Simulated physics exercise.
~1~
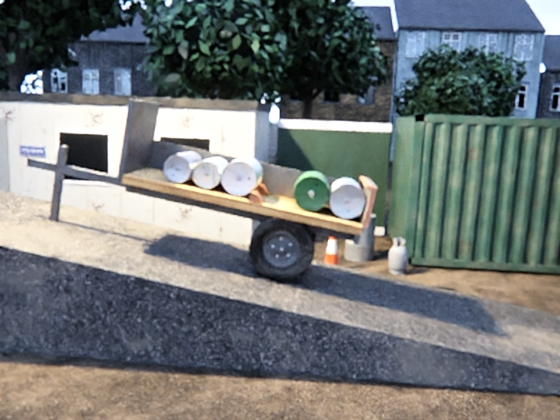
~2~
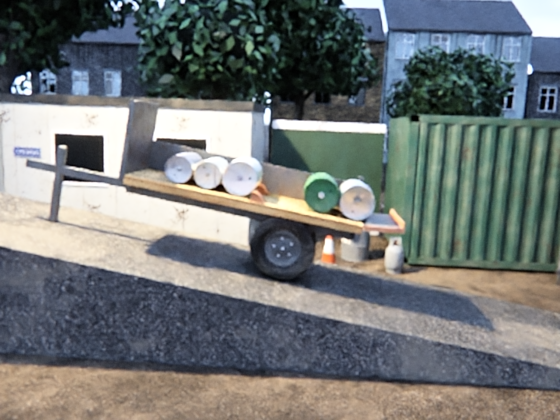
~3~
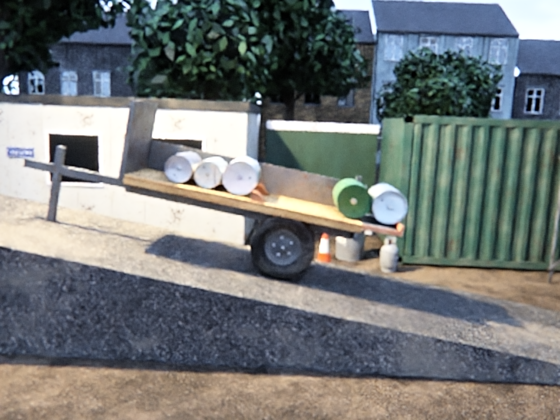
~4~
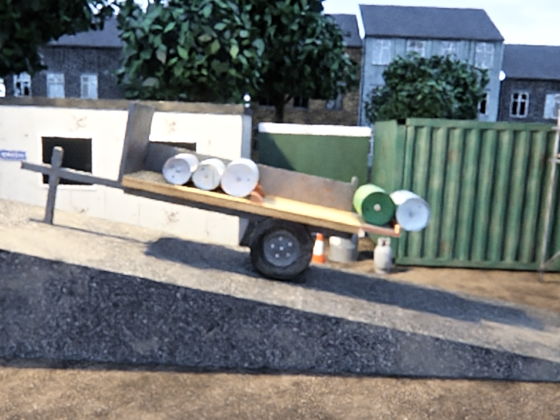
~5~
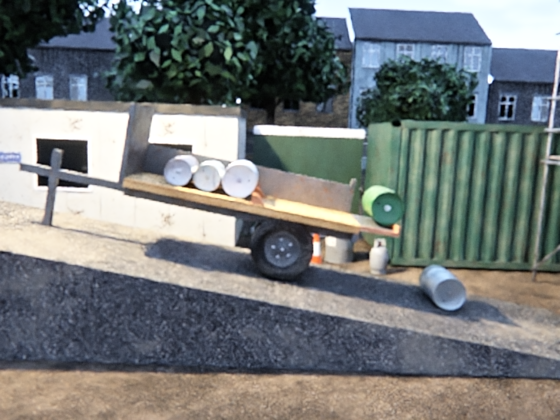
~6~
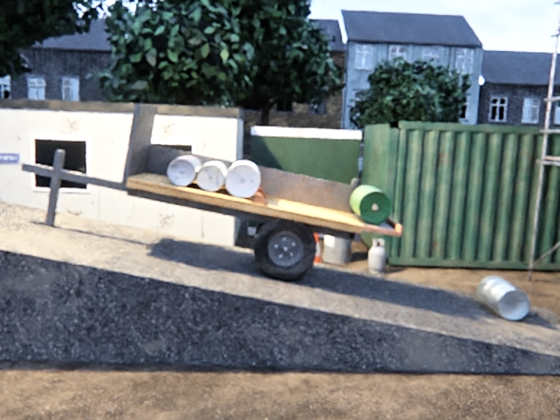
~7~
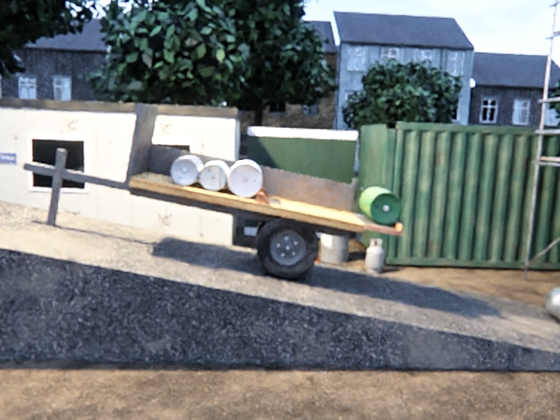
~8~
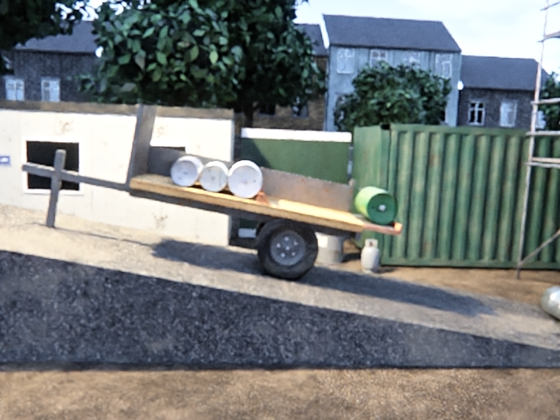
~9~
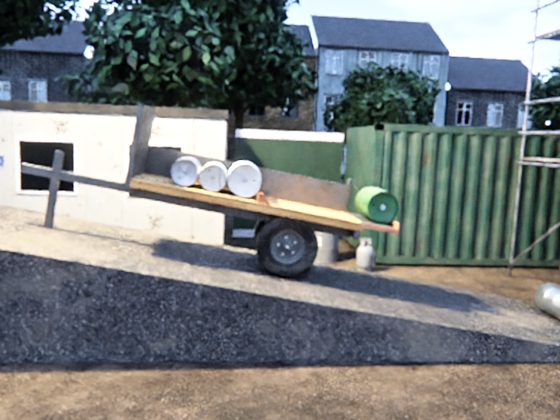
On a sloping roadside, a trailer's tailgate drops, one keg rolls off, and the green keg stays on the gate.
